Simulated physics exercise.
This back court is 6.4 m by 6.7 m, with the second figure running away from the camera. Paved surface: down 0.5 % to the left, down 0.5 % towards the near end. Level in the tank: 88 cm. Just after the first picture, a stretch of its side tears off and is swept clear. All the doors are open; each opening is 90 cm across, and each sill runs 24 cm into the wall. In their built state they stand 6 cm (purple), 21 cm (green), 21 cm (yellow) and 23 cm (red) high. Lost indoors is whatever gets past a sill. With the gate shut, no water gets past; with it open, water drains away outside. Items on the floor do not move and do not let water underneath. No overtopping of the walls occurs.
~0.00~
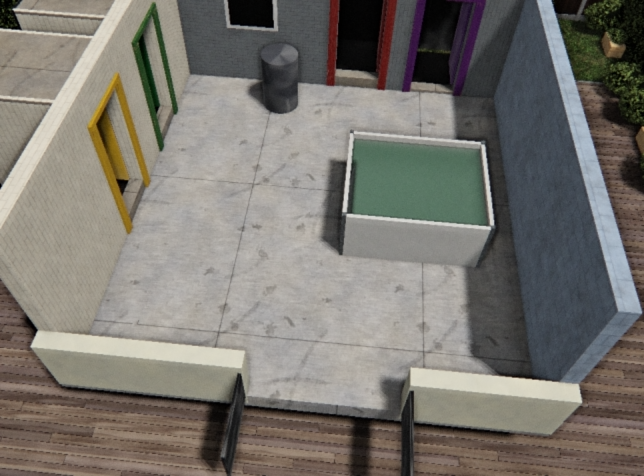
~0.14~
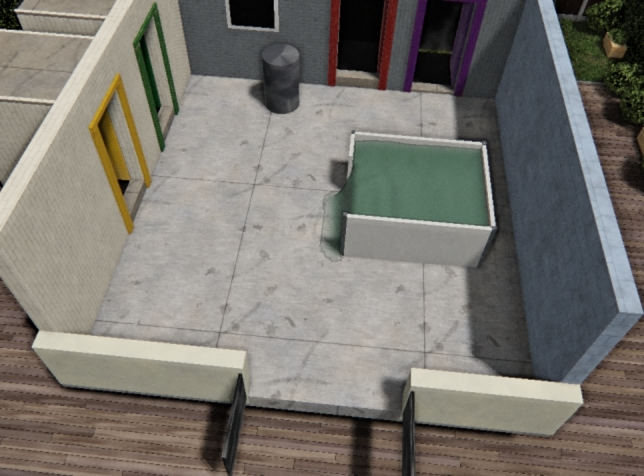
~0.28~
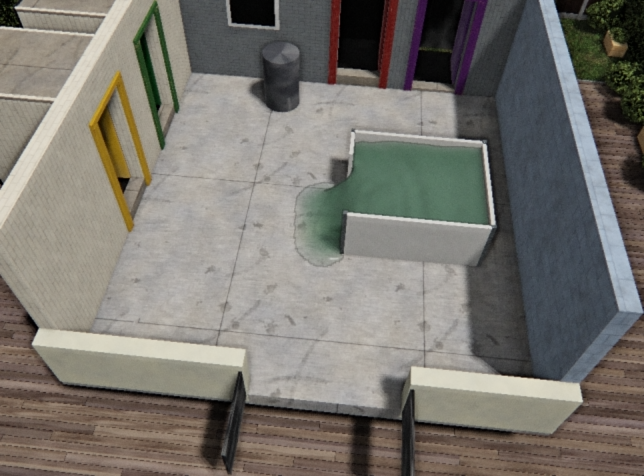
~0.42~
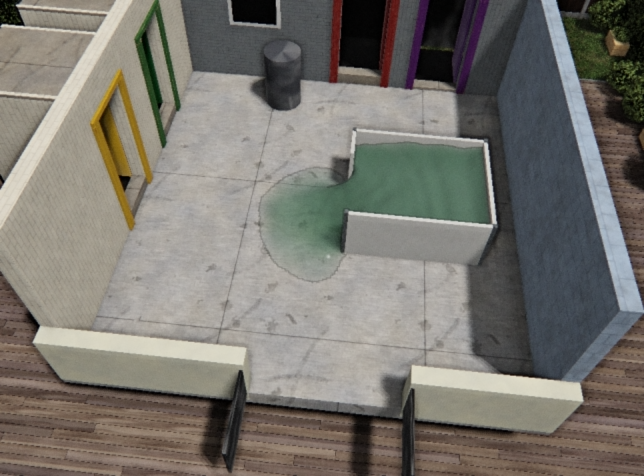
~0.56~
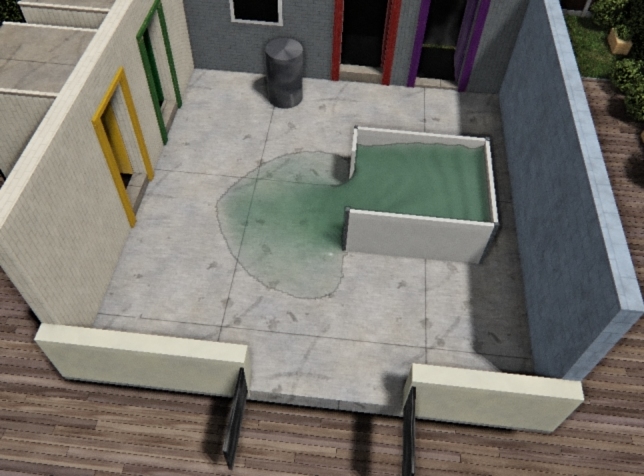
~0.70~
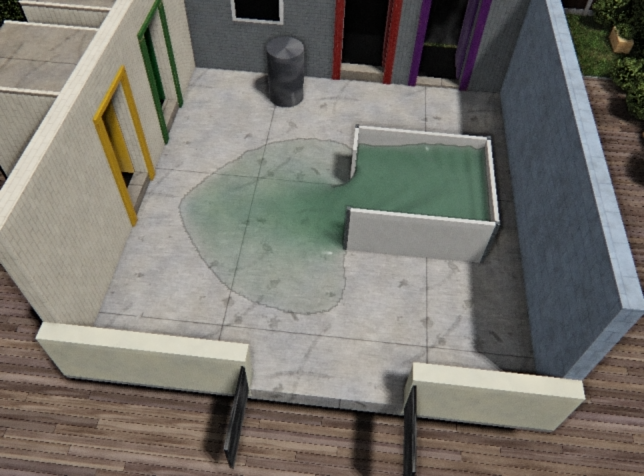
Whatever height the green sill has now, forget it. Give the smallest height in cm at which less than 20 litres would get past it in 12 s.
Close to 15 cm is just enough.
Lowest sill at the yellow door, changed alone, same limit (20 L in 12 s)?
The yellow one would have to be about 32 cm high.
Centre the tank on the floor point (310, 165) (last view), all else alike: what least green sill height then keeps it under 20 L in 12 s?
A minimum of about 32 cm.
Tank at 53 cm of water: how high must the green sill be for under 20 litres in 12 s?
Roughly 8.0 centimetres.
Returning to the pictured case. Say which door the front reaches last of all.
The purple one comes last.
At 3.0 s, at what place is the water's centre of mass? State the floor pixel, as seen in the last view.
The balance point sits at roughly (268, 217).
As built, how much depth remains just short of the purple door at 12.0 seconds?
About 9.5 cm.
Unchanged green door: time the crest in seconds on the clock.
Roughly at 2.2 s.
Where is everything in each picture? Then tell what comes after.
The tank at (417, 181) is whole and still, 88 cm deep; the green door at (158, 87) is dry, in the first frame.
The front is at (326, 239), 0.3 m from the gap at (348, 212); 0.3 m2 of floor is wet, 88 cm left at the back, in the second frame.
The front is at (299, 221), 0.8 m from the gap at (348, 211); 1.1 m2 of floor is wet, 88 cm left at the back, in the third frame.
The gap is at (349, 211), the front 1.5 m out at (264, 208); the back of the tank holds 86 cm, in the fourth frame.
Water pours out at (350, 209) and has run 2.2 m, to (221, 210); about 7 cm deep outside, 76 cm at the back, in the fifth frame.
The gap is at (351, 208), the front 2.8 m out at (185, 214); the back of the tank holds 74 cm; 1.7 m in a straight line remain to the green door at (163, 80), in the sixth frame.
After 1.4 s water covers 40 % of the floor, deepest (44 cm) near (340, 229); 10 cm at the green door, 0 litres in over its 21 cm sill.
After 3.0 s water covers 45 % of the floor, deepest (37 cm) near (113, 280); 18 cm at the green door, 2 litres in over its 21 cm sill.
After 12.0 s water covers 100 % of the floor, deepest (11 cm) near (92, 331); 8 cm at the green door, 2 litres in over its 21 cm sill.
At the green door as built, the water arrived by 1.4 s and peaked near 23 cm at 2.2 s.
With a sill of 12.5 cm, 41 litres would have come in within the 12 s; with 17 cm, 11 litres. So under 20 litres takes about 15 cm.
